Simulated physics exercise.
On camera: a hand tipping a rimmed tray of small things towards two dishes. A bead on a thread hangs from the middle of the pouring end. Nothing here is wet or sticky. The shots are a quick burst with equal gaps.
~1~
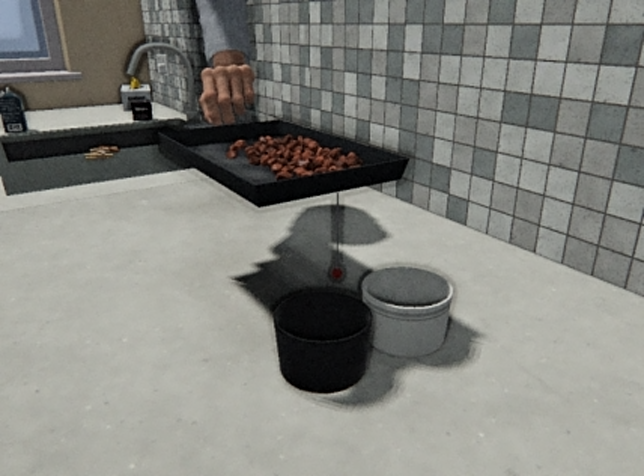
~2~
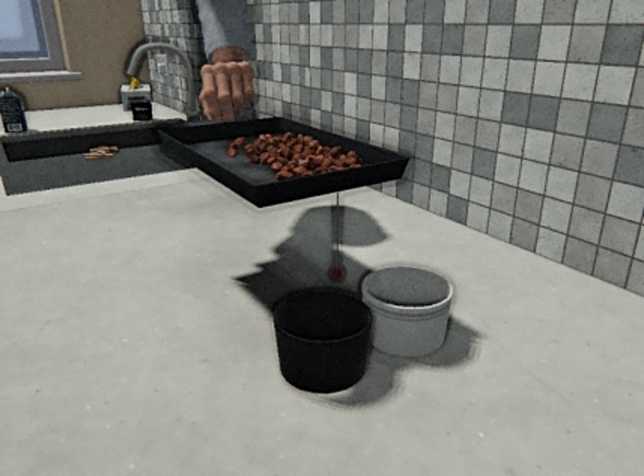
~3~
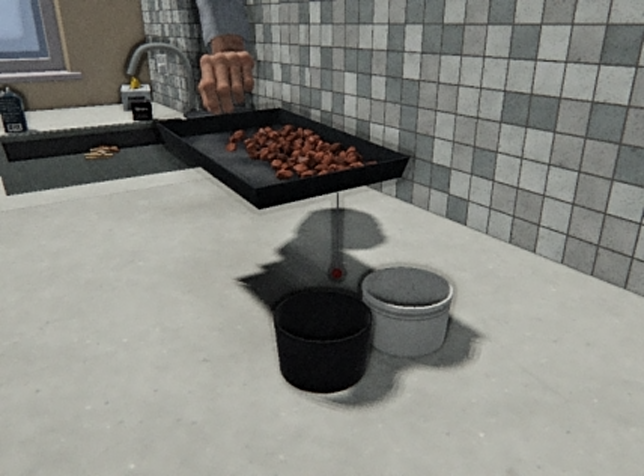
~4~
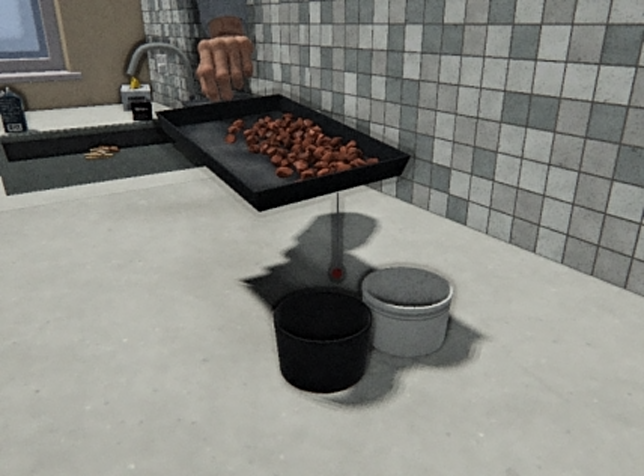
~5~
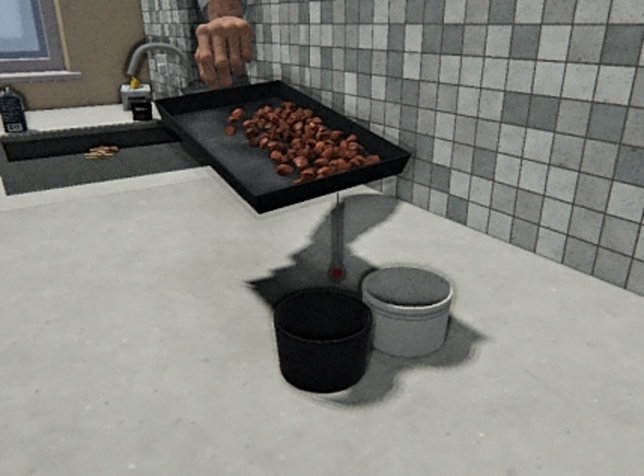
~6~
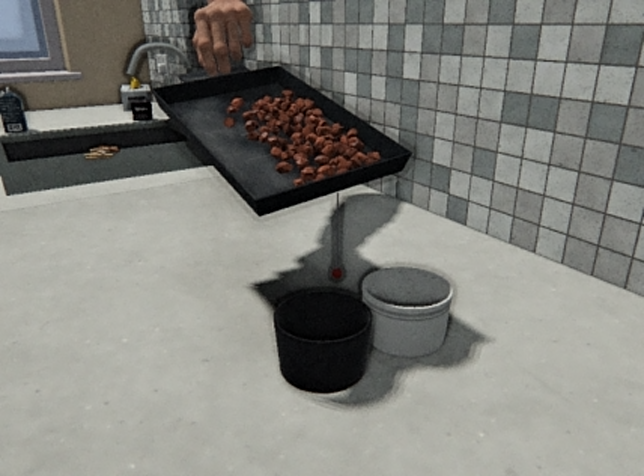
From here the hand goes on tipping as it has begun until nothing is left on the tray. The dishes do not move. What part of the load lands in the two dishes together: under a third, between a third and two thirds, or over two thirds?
Together they catch between a third and two thirds.
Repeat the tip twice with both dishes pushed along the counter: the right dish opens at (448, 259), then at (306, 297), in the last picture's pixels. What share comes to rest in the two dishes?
In turn 0 and 50 in a hundred.
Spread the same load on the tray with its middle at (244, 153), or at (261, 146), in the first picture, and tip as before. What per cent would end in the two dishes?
Roughly 60 per cent, and 60 per cent.
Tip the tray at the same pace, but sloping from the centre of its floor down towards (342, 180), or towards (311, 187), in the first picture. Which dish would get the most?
At the first place the right dish, at the second the left one.
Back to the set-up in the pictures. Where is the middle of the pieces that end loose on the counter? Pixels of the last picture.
Close to (239, 400).
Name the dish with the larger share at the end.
More ends in the dish on the left.
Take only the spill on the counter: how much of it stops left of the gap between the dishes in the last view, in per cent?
Near 90 %.
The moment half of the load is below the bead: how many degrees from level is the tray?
Around 100° of tilt.
Soon after the last picture, tray tipped steeply; nearly all on the tray; a stray few in the air.
A little later, tray tipped right over; about half on the tray; about a quarter in the left dish; a small part outside both; a small part in the air.
Later still, tray tipped past a quarter turn; about two thirds in the left dish; about a third outside both.
At rest, tray tipped past a quarter turn; about two thirds in the left dish; none in the right dish; about a third outside both.
